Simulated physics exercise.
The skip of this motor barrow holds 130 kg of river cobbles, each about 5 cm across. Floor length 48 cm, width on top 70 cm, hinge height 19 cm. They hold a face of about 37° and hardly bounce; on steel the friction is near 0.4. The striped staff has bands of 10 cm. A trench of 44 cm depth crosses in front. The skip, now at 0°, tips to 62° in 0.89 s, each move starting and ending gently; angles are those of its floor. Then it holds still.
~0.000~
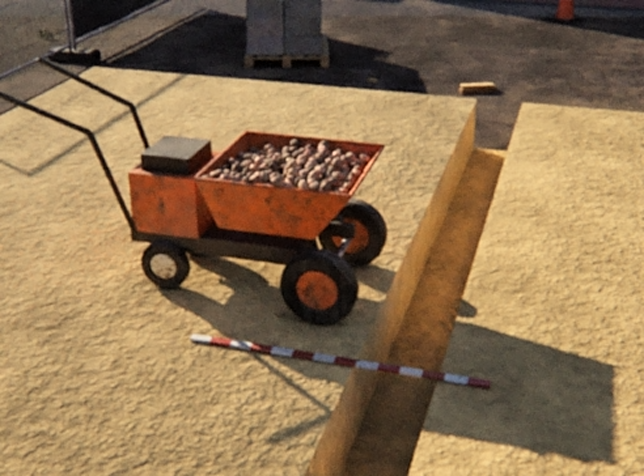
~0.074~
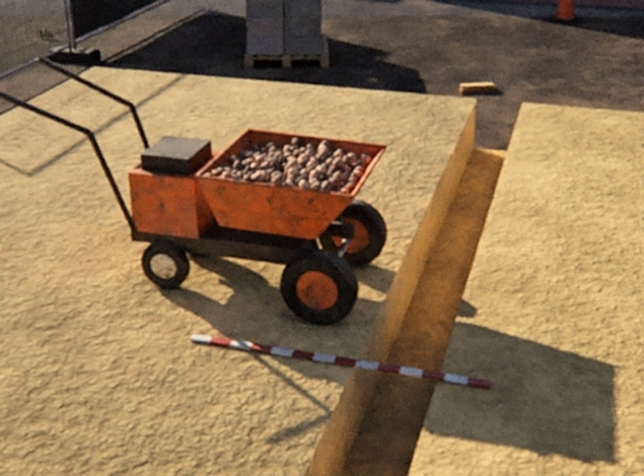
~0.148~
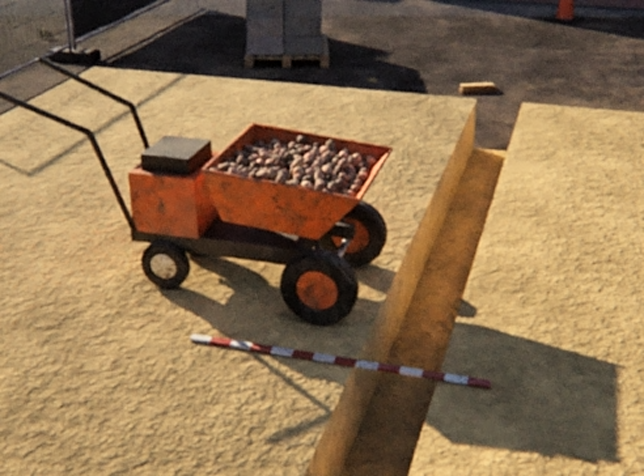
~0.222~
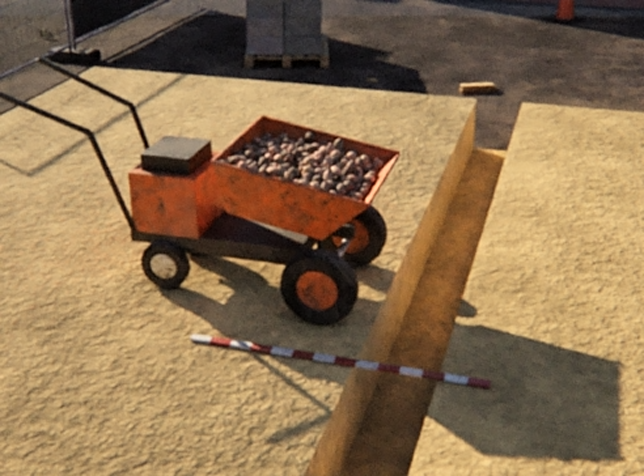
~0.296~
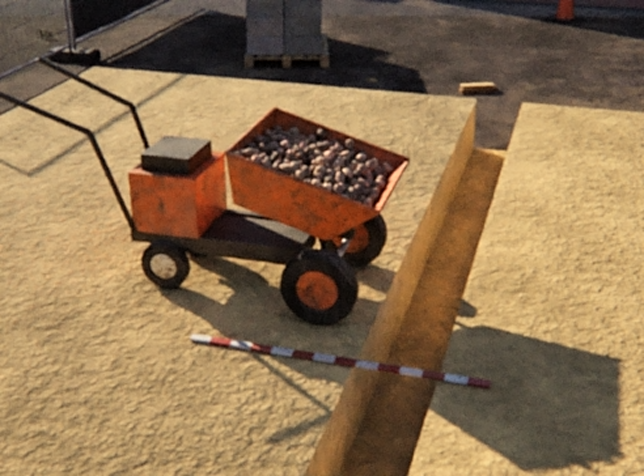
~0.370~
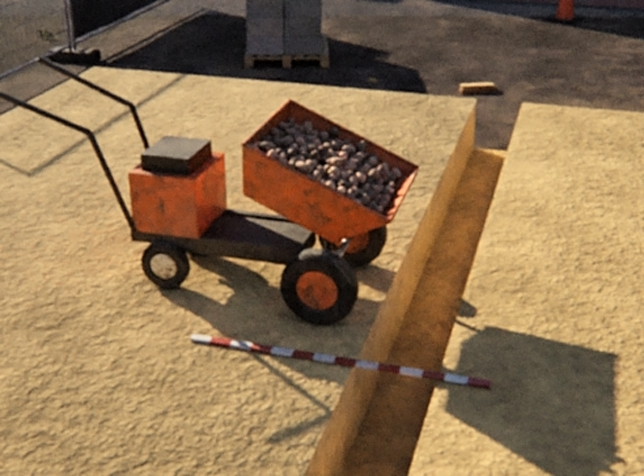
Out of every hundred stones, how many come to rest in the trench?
Roughly 35 per cent ends in the trench.
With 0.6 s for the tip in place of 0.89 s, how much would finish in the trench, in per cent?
It would be near 25 per cent.
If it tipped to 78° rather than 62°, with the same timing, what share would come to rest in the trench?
It would be near 35 per cent.
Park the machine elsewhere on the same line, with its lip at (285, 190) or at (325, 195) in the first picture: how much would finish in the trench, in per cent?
First some 80, then 55 per cent.
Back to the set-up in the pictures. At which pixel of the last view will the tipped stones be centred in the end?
Near (476, 310).
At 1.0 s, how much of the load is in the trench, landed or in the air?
Some 5 per cent.
After 0.7 s the floor is at 53°; 100 % in the skip; the foremost stones are at (420, 238).
After 1.0 s the floor is at 62°; 81 % in the skip, 6 % in the trench, 13 % past the trench; the foremost stones are at (497, 326).
After 1.3 s the floor is at 62°; 47 % in the skip, 7 % in the trench, 46 % past the trench; the foremost stones are at (593, 337).
After 3.3 s the floor is at 62°; 17 % in the skip, 35 % in the trench, 47 % past the trench; the foremost stones are past the picture's edge.
